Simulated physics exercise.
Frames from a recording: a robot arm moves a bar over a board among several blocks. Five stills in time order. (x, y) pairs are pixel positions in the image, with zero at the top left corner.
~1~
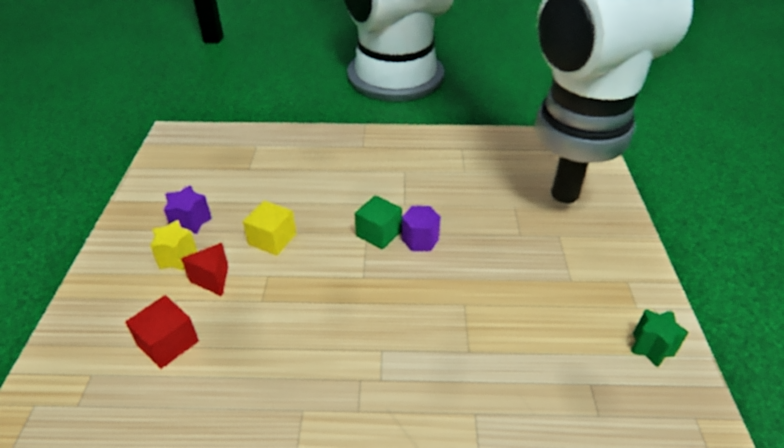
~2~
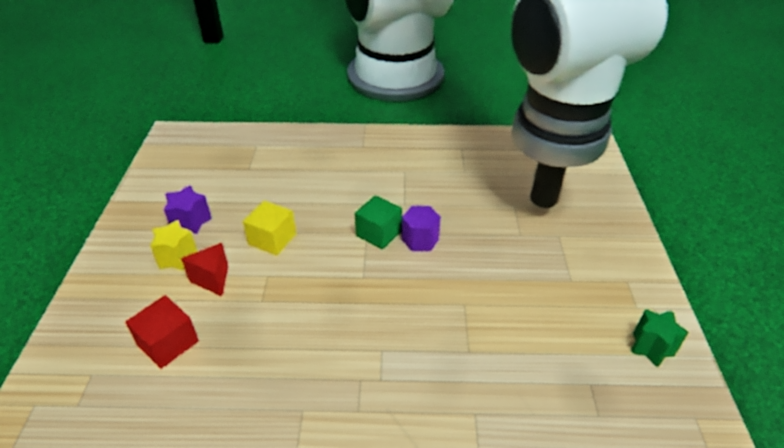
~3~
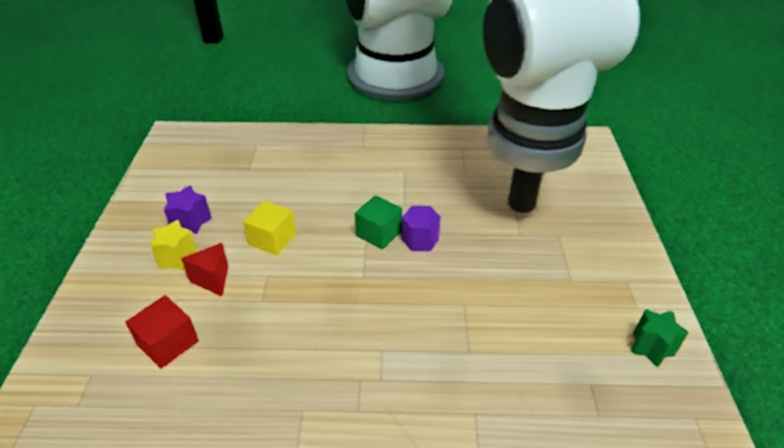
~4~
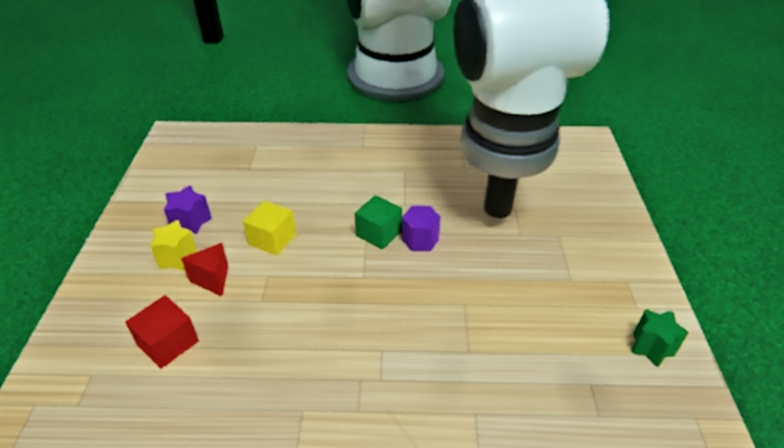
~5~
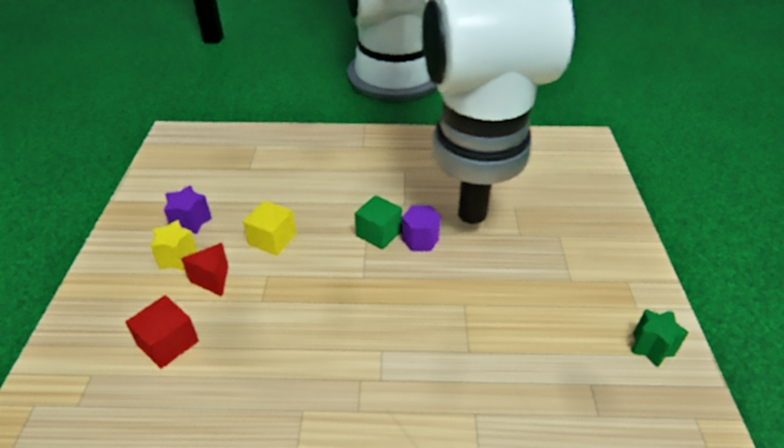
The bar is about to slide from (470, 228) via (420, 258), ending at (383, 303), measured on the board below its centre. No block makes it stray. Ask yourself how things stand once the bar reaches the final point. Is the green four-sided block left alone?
That would be a no.
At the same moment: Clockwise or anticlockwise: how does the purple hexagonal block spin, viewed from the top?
The purple hexagonal block rotates clockwise.
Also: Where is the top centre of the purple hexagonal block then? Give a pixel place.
It ends at (385, 227).
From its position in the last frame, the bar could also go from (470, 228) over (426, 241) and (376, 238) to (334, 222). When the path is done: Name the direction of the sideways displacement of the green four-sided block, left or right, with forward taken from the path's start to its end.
Right-hand side.
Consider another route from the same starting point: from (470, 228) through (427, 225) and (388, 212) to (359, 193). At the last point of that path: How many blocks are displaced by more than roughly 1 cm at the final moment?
The push will move one block.
On the path given first. One third of the way, bar at (438, 234); green four-sided block at (372, 209); purple hexagonal block at (405, 221), turned 20° clockwise.
Two thirds of the way, bar at (404, 257); green four-sided block at (365, 206); purple hexagonal block at (385, 227), turned 80° clockwise.
At the end, bar at (383, 290); green four-sided block at (365, 206); purple hexagonal block at (385, 227), turned 80° clockwise.
